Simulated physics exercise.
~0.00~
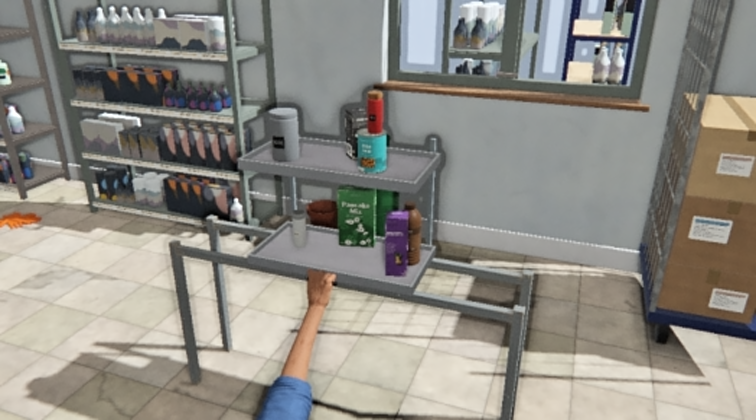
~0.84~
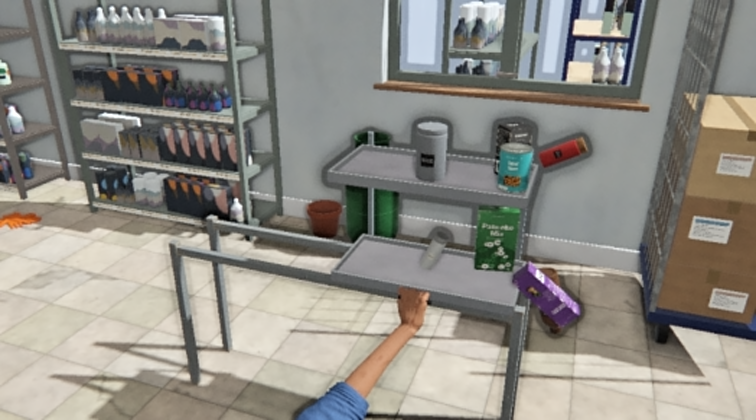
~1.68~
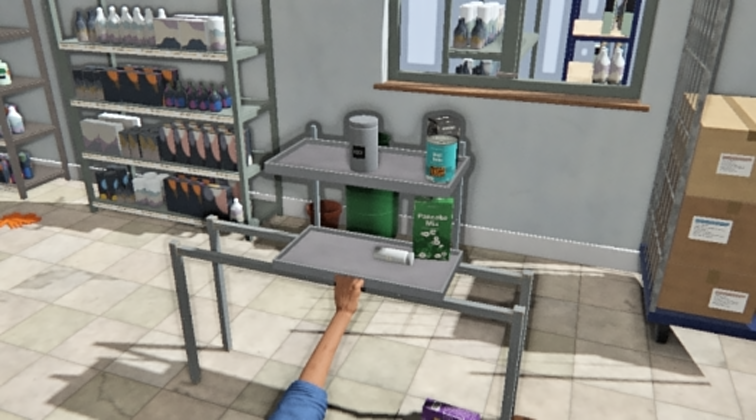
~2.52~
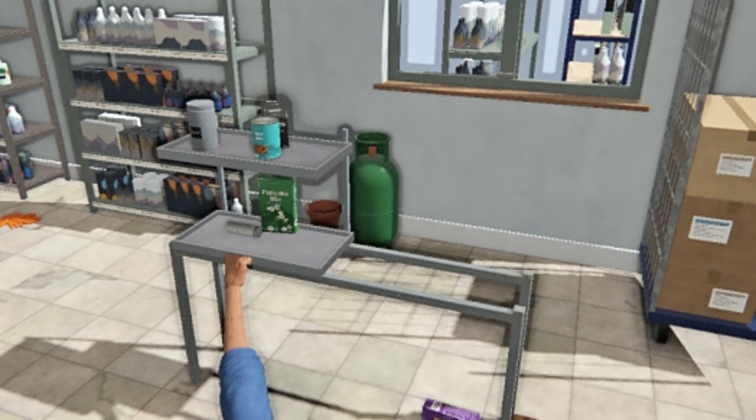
A bare arm in a blue sleeve grips a grey two-level tray on a rail frame in a storeroom, seen from a fixed, raised view. A grey jar, turquoise tin, black carton and red shaker stand above, with a white shaker, green packet, purple carton and brown bottle below. The hand moves the tray right, and the red shaker, purple carton and brown bottle tumble off that side as the white shaker tips. The tray then travels back left, well past its starting place. It ends at the left, the white shaker lying down and the jar, tin, black carton and packet upright, with the purple carton on the floor.
